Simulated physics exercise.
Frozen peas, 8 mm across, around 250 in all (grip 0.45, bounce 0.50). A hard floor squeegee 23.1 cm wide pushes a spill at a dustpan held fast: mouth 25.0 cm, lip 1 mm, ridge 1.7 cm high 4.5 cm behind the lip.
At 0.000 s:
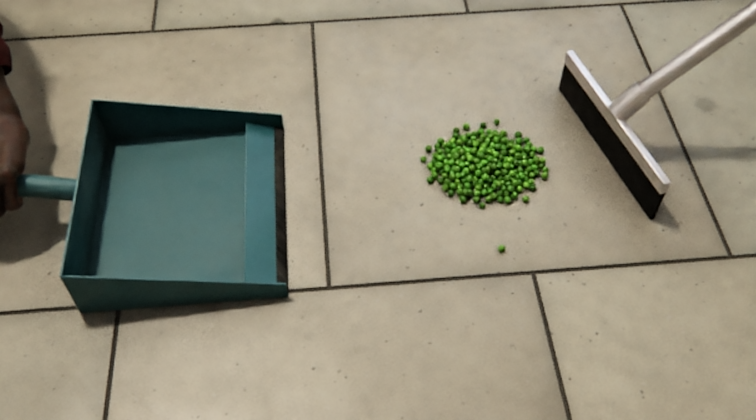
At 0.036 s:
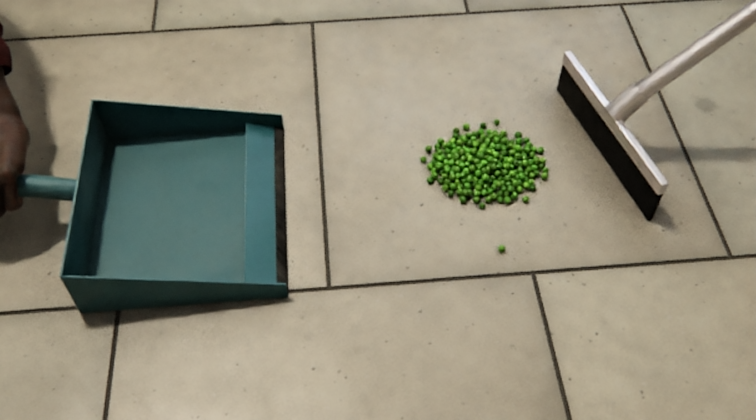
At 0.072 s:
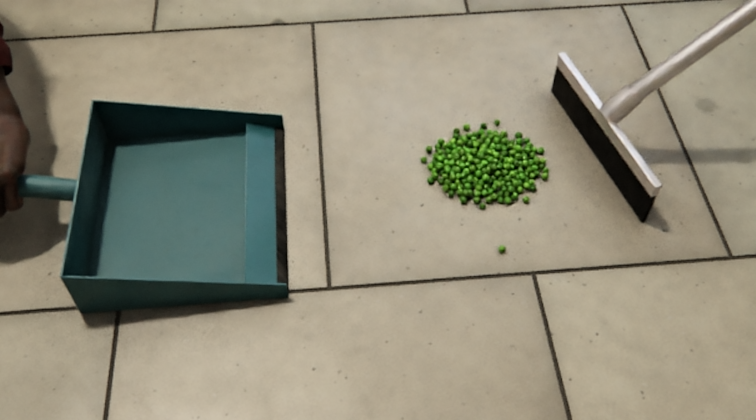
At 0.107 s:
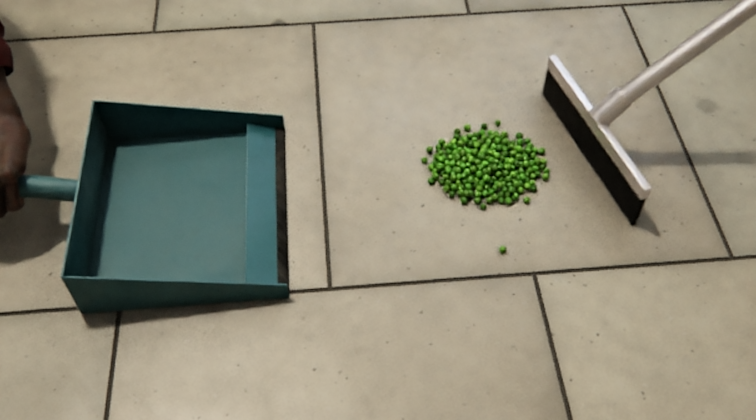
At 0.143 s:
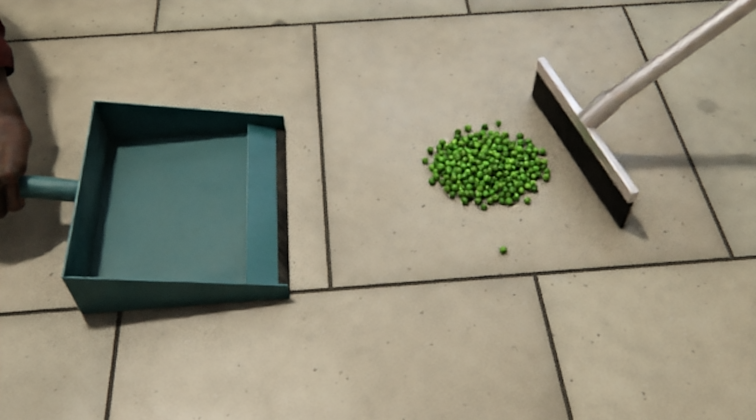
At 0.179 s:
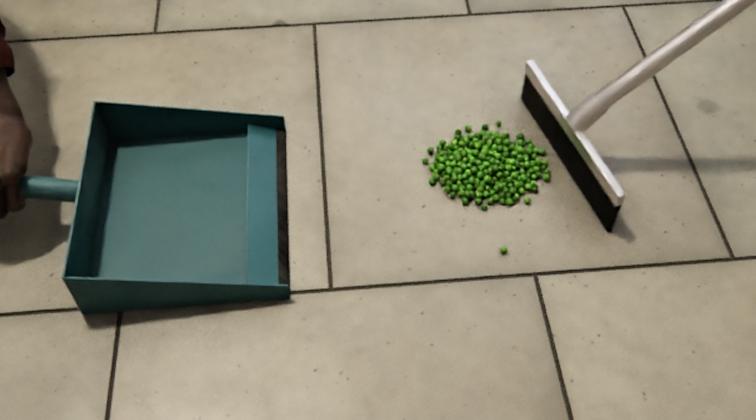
A squeegee sliding left across grey floor tiles, nearing a still pile of green peas, while a hand holds a teal dustpan.
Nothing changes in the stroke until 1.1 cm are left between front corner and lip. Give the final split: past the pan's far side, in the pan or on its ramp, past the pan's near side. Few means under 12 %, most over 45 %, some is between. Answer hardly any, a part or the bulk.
Far side hardly any, pan a part, near side hardly any.
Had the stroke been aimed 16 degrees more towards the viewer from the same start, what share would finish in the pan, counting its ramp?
In that case some 20 per cent.
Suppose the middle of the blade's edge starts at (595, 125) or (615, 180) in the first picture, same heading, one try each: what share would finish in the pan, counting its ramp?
About 10 and 20 per cent.
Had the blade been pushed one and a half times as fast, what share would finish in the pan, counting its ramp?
In that case some 30 per cent.
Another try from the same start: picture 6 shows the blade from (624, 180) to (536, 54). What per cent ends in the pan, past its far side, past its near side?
Pan 0, far 15, near 0.
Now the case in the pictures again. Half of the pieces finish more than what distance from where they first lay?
Roughly 24 cm.
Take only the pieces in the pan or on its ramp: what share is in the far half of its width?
About 60 per cent.
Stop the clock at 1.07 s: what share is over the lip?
Some 20 per cent.
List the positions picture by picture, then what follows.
Blade from (663, 188) to (569, 60), moved 0.0 cm, 0 of the pieces shifted so far; middle of the pieces at (487, 164); pan at (174, 214), in the first frame.
Blade from (661, 189) to (567, 60), moved 0.3 cm, 0 of the pieces shifted so far; middle of the pieces at (487, 164), in the second frame.
Blade from (654, 191) to (561, 62), moved 1.1 cm, 0 of the pieces shifted so far; middle of the pieces at (487, 165), in the third frame.
Blade from (644, 193) to (552, 64), moved 2.5 cm, 0 of the pieces shifted so far; middle of the pieces at (488, 165), in the fourth frame.
Blade from (631, 197) to (541, 67), moved 4.1 cm, 0 of the pieces shifted so far; middle of the pieces at (488, 165), in the fifth frame.
Blade from (619, 200) to (530, 69), moved 5.6 cm, 0 of the pieces shifted so far; middle of the pieces at (489, 166); pan at (176, 215). The blade's pace is about 0.44 m/s, heading 10 degrees towards the viewer's side, in the sixth frame.
After 0.51 s, middle of the blade 20 cm from the lip; 0 % over the lip, far side 0 %, near side 0 %.
After 0.74 s, middle of the blade 10 cm from the lip; 0 % over the lip, far side 5 %, near side 0 %.
Then, at 1.07 s, middle of the blade 4 cm from the lip; 20 % over the lip, far side 5 %, near side 5 %.
At rest (1.5 s), far side 5 %, pan 20 %, near side 10 %, in front of the lip or behind the blade 70 %.
